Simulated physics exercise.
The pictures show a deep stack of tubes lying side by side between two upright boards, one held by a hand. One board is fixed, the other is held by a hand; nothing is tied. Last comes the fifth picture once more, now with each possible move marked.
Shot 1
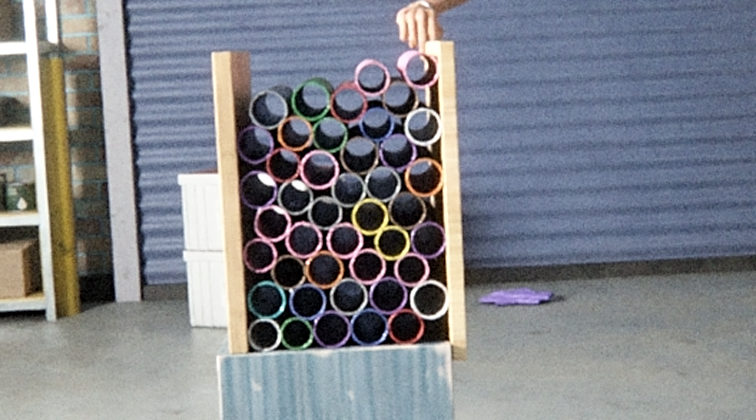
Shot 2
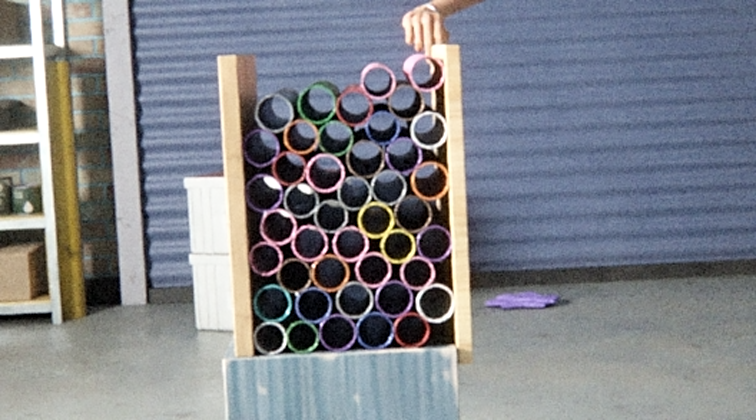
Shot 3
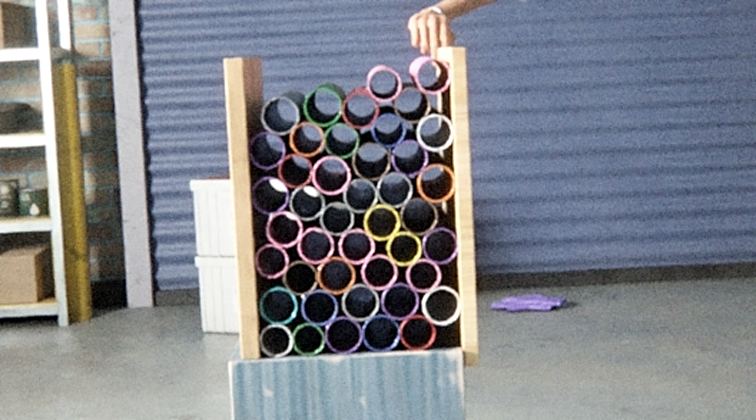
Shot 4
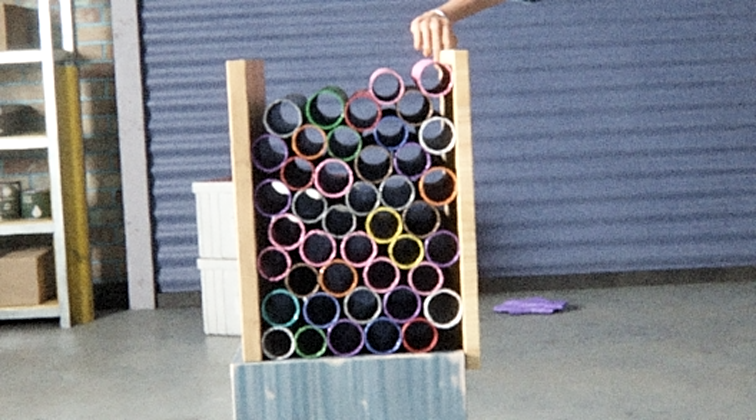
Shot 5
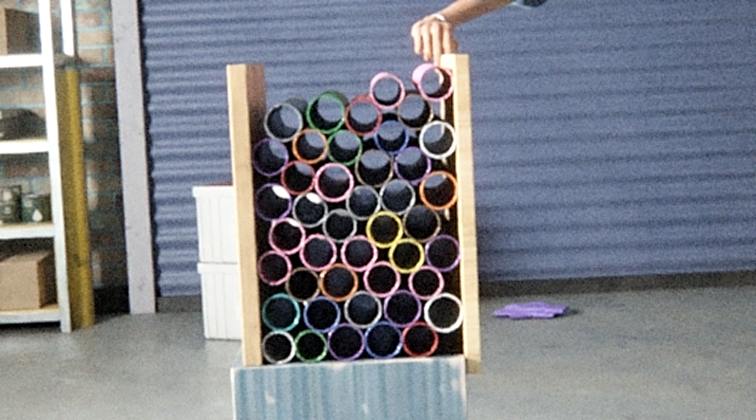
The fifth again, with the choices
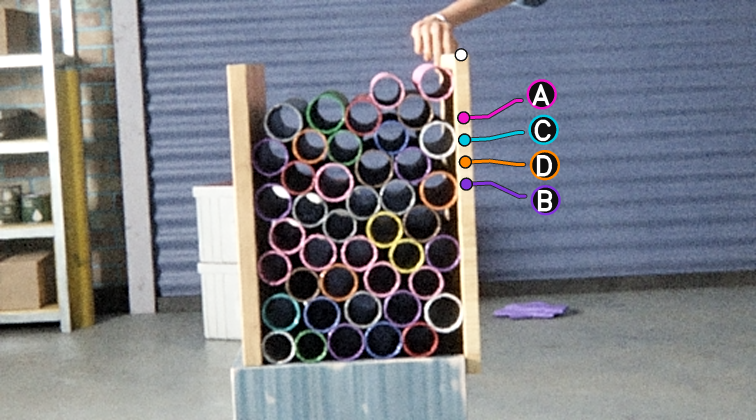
In a workshop, colorful-rimmed tubes sitting stacked between two wooden boards, a hand resting at the top right, nothing visibly shifting.
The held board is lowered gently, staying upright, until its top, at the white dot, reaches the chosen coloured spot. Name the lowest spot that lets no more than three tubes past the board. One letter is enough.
At most to D.
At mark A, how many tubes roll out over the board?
At A the number is none.
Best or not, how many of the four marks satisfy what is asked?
The number is three.
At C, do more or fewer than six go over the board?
Fewer than six.
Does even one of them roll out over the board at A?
No.
On the marked copy, A at (464, 118); B at (467, 184); C at (465, 140); D at (466, 162); the white dot at (461, 55).
Following D. Soon after the start, top of the board (455, 105).
Later, top of the board (457, 160).
In the end, top of the board (457, 162), one out over the board.
As for the rest, A none out over the board; B four out over the board; C one out over the board.
